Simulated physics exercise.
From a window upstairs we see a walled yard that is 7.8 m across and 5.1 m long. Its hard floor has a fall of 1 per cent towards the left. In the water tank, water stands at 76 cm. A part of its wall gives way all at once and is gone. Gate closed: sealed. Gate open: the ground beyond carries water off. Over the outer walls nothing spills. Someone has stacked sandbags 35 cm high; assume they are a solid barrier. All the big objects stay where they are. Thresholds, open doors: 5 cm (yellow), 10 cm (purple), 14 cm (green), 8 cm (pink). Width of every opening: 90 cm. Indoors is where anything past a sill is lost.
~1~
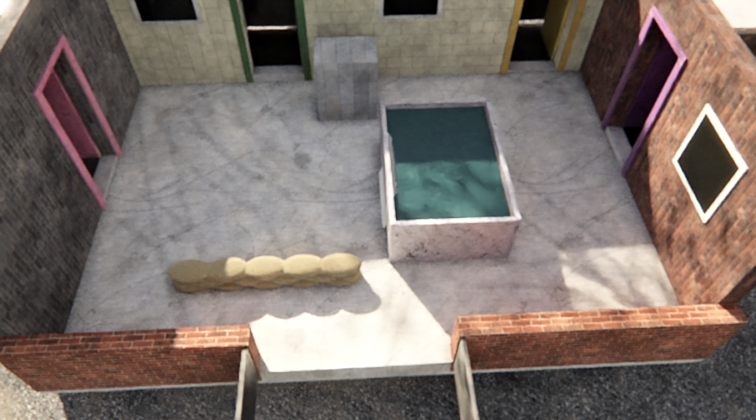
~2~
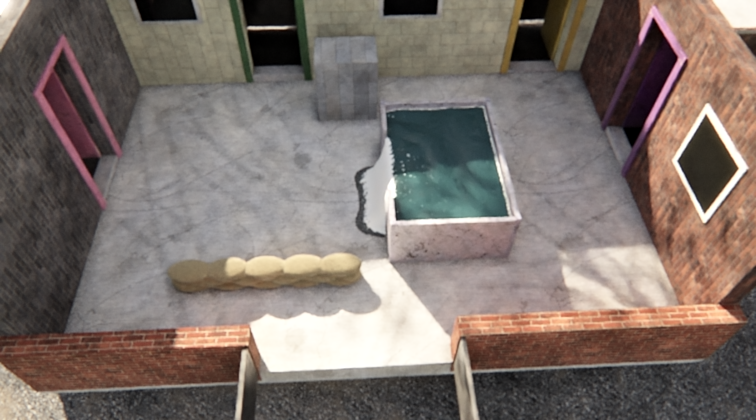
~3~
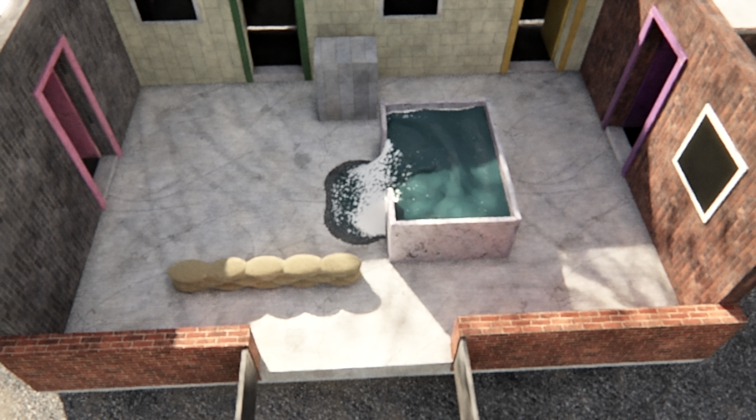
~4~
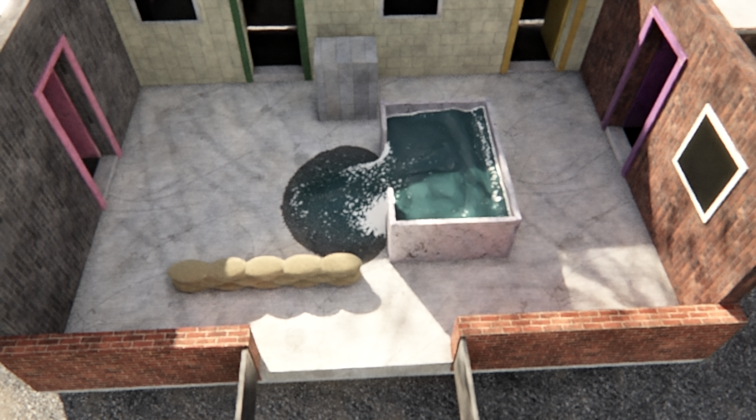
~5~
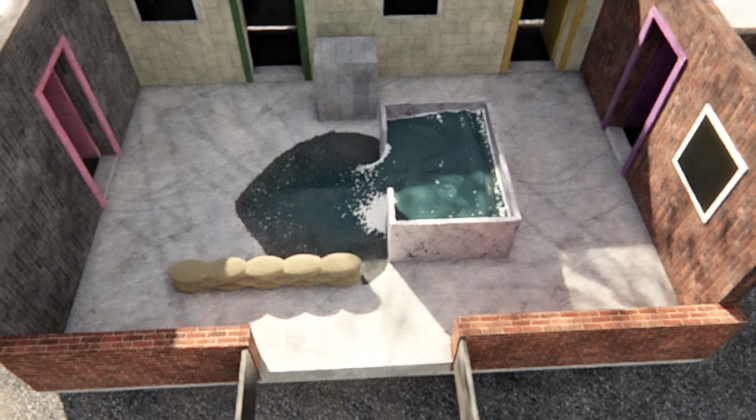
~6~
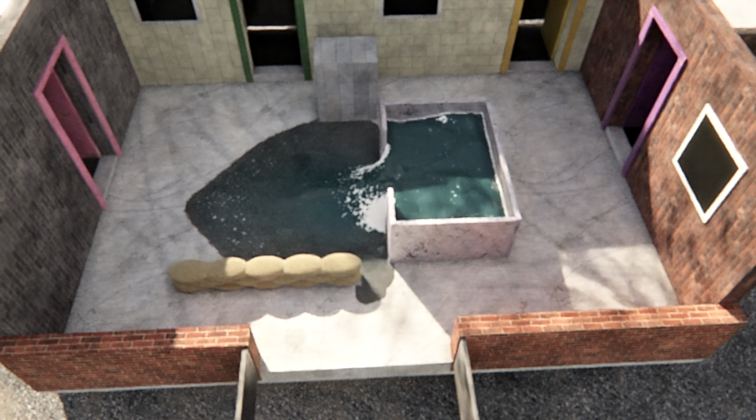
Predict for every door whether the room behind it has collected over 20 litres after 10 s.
My prediction: The yellow door room collects 20 litres or less; the purple door room collects 20 litres or less; the green door room collects 20 litres or less; the pink door room collects over 20 litres.
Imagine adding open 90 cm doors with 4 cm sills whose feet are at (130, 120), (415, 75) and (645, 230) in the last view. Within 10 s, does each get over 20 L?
Note, doorways in listed order: Goes beyond, stays short, stays short.
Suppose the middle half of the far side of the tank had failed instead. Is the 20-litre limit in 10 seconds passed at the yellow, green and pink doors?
Log - yellow: Threshold topped, green: Threshold not reached, pink: Threshold not reached.
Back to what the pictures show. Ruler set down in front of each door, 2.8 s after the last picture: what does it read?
Depth readings (cm): Yellow = 0; purple = 0; green = 4; pink = 16.
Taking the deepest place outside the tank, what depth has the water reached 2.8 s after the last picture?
Peak depth: Approx. 26 cm.
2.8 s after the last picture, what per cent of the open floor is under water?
Close to 50 in a hundred parts are wet.
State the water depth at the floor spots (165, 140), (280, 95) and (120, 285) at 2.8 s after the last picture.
Around 17 cm, 2 cm and 9 cm, in the order given.
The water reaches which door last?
Looks like the purple door.
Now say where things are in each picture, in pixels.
In the first picture, still water, 76 cm deep, in the water tank at (444, 160).
In the second picture, the front is at (366, 228), 0.6 m from the gap at (389, 184); 0.3 m2 of floor is under water; 76 cm left at the back of the water tank.
In the third picture, water pours out at (389, 186) and has run 0.9 m, to (336, 229); typically 13 cm deep outside, 74 cm at the water tank's back.
In the fourth picture, water pours out at (389, 187) and has run 1.5 m, to (290, 218); typically 9 cm deep outside, 66 cm at the water tank's back.
In the fifth picture, the front is at (244, 213), 2.1 m from the gap at (389, 186); 4.0 m2 of floor is under water; 65 cm left at the back of the water tank.
In the sixth picture, the front is at (194, 215), 2.8 m from the gap at (389, 186); 5.8 m2 of floor is under water; 60 cm left at the back of the water tank.
Then, 0.7 s after the last picture water covers 35 % of the floor and is deepest (38 cm) near (377, 198); yellow door not reached, purple door not reached, green door not reached, pink door 13 cm at the sill, 12 L in.
Then, 1.5 s after the last picture water covers 40 % of the floor and is deepest (42 cm) near (141, 87); yellow door not reached, purple door not reached, green door 5 cm at the sill, 0 L in, pink door 23 cm at the sill, 90 L in.
Then, 2.8 s after the last picture water covers 50 % of the floor and is deepest (26 cm) near (56, 363); yellow door not reached, purple door not reached, green door 4 cm at the sill, 0 L in, pink door 16 cm at the sill, 164 L in.
Then, 5.3 s after the last picture water covers 70 % of the floor and is deepest (18 cm) near (61, 349); yellow door not reached, purple door not reached, green door 10 cm at the sill, 0 L in, pink door 15 cm at the sill, 246 L in.
Then, 9.3 s after the last picture water covers 90 % of the floor and is deepest (12 cm) near (56, 363); yellow door 2 cm at the sill, 0 L in, purple door 5 cm at the sill, 0 L in, green door 7 cm at the sill, 0 L in, pink door 11 cm at the sill, 286 L in.
